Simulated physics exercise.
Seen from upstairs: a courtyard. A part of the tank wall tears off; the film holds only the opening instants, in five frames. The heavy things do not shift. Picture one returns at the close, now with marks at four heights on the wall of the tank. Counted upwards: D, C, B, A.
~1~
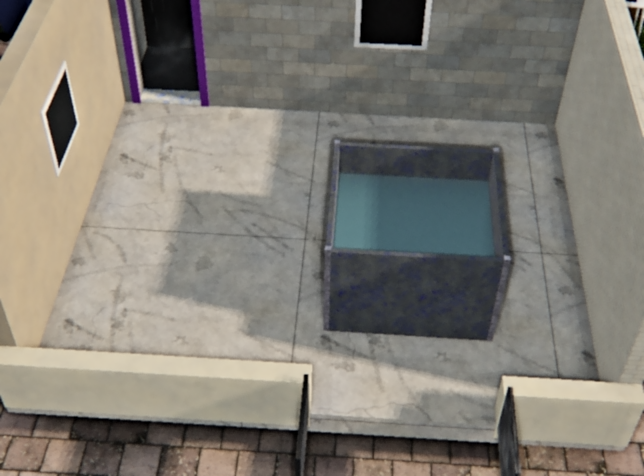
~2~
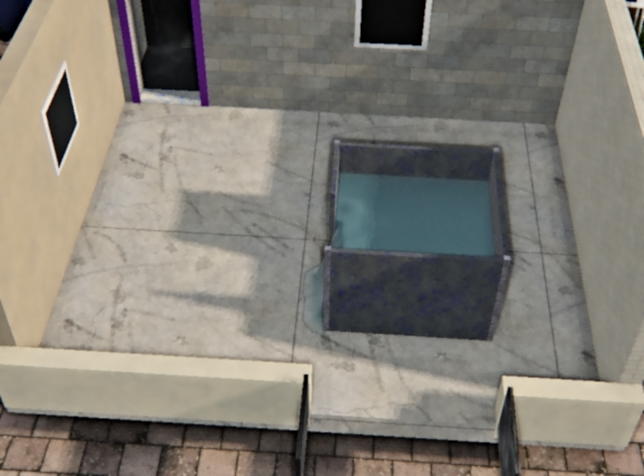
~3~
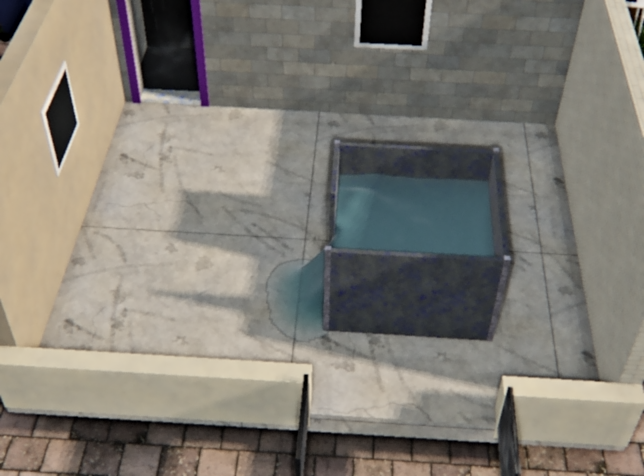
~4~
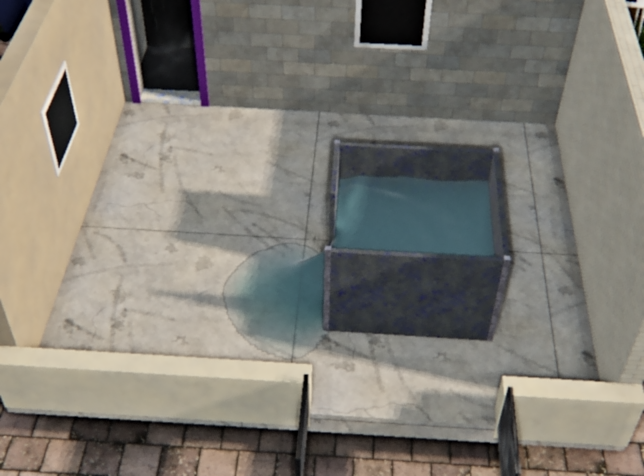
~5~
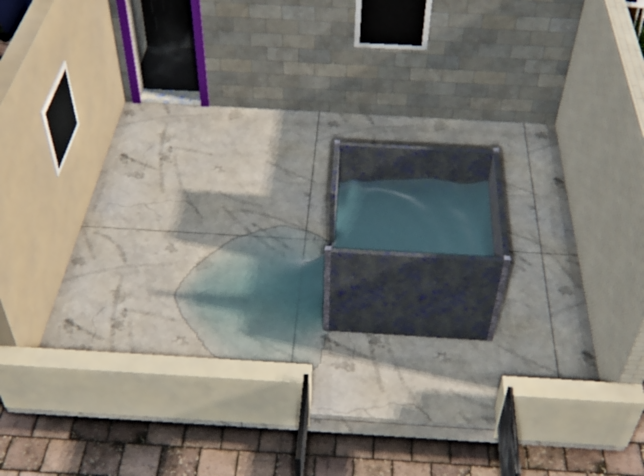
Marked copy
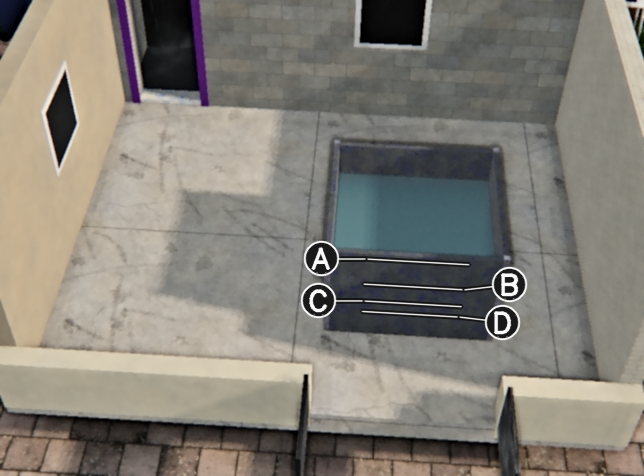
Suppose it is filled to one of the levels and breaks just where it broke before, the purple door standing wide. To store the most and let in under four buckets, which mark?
I would pick level D.
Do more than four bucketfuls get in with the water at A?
Yes.
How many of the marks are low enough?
One.
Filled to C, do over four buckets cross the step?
Yes.
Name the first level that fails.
The answer is C.
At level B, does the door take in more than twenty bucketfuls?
Yes, clearly.
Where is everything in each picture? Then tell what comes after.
Water in the tank at rest, its middle at (414, 223); foot of the purple doorway at (171, 104); open gate at (407, 367), in the first frame.
Front seen at (317, 269), 1 % of the ground wet, in the second frame.
Front seen at (282, 270), 3 % of the ground wet, in the third frame.
Front seen at (231, 286), 6 % of the ground wet, in the fourth frame.
Front seen at (183, 298), 11 % of the ground wet, in the fifth frame.
On the marked copy, A at (417, 261); B at (414, 287); C at (412, 303); D at (410, 314); from the bottom up D, C, B, A.
If A is chosen, dozens of bucketfuls pour in.
If B is chosen, dozens of bucketfuls pour in.
If C is chosen, about 10 bucketfuls get in.
If D is chosen, a bucket or two gets in.
